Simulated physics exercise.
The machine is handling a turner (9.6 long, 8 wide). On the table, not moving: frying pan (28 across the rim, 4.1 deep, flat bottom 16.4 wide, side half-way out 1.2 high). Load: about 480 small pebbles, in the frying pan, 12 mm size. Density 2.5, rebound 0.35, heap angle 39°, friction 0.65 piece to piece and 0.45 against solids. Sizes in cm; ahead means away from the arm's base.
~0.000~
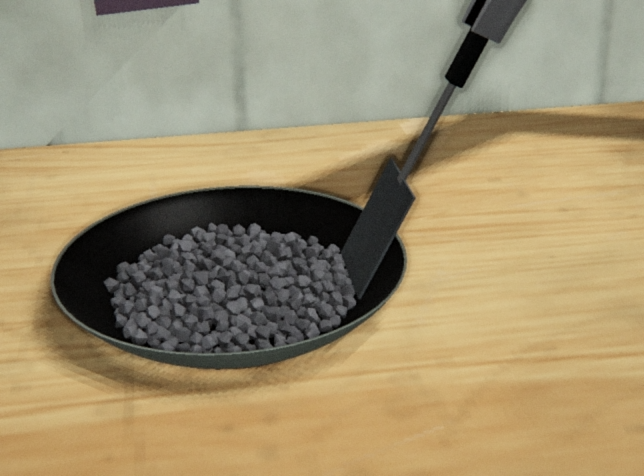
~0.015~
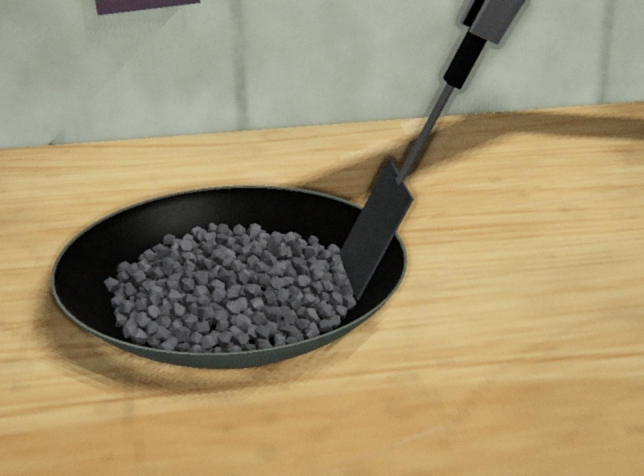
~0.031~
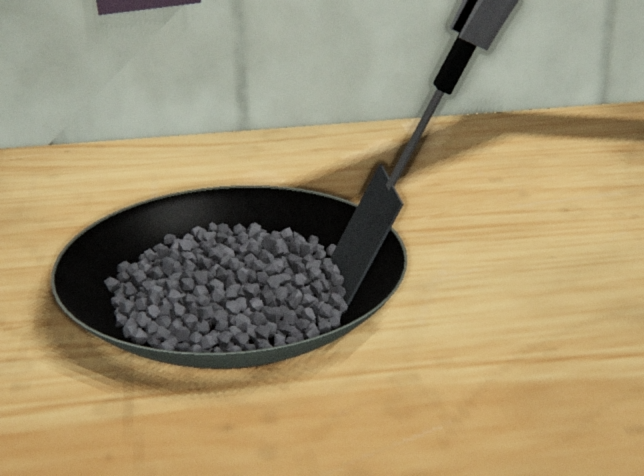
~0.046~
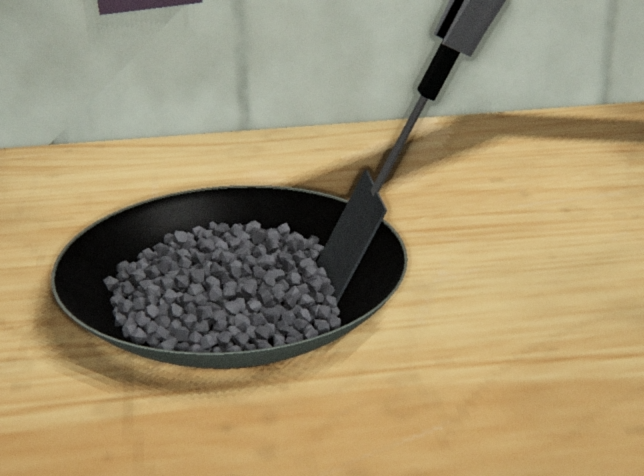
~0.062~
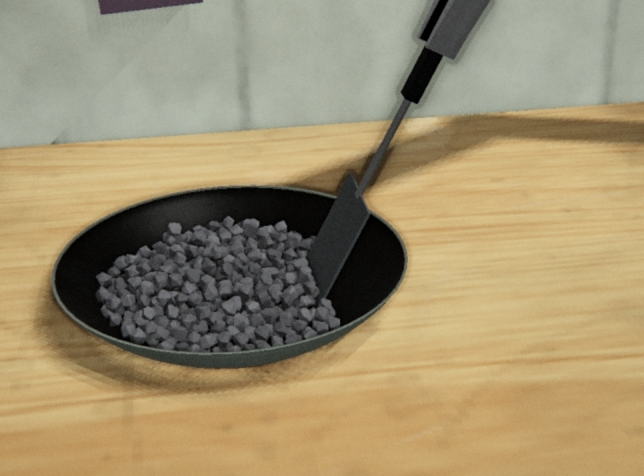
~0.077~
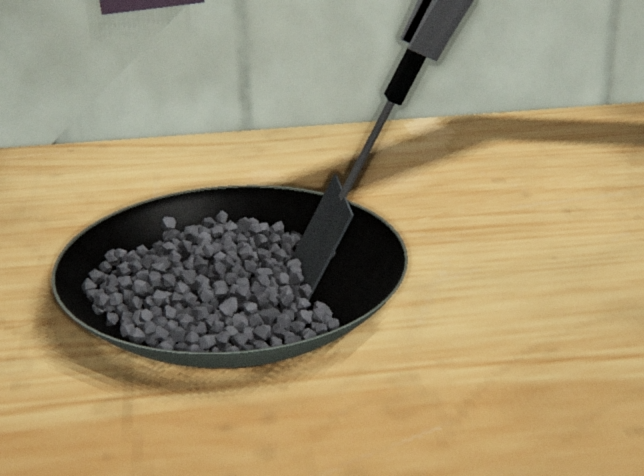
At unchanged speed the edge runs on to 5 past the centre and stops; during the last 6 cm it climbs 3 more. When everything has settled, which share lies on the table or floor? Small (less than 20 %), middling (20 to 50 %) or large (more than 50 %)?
A small share, less than 20 %, ends on the table or floor.
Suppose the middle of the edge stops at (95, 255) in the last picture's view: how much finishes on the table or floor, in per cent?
About 35 per cent.
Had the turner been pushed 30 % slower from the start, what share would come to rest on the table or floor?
It would be near 0 per cent.
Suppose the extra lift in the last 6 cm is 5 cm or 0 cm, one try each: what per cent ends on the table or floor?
Some 5 and 10 per cent.
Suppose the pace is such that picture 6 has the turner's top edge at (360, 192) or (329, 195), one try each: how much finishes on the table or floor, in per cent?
Some 5 and 5 per cent.
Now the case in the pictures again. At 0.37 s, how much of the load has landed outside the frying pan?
Some 5 per cent.
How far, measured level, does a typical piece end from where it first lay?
Some 5 cm.
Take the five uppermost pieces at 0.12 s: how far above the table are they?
Roughly 5 cm.
After 0.12 s, sloping 63°, highest piece 5 above the table; 481 in the frying pan.
After 0.15 s, sloping 63°, highest piece 6 above the table; 481 in the frying pan.
After 0.37 s, sloping 63°, highest piece 6 above the table; 453 in the frying pan, 23 on the table or floor, 5 on the blade or in flight.
After 1.42 s, sloping 63°, highest piece 6 above the table; 453 in the frying pan, 28 on the table or floor.
At rest, 453 in the frying pan, 28 on the table or floor. That is 6 % on the table or floor.
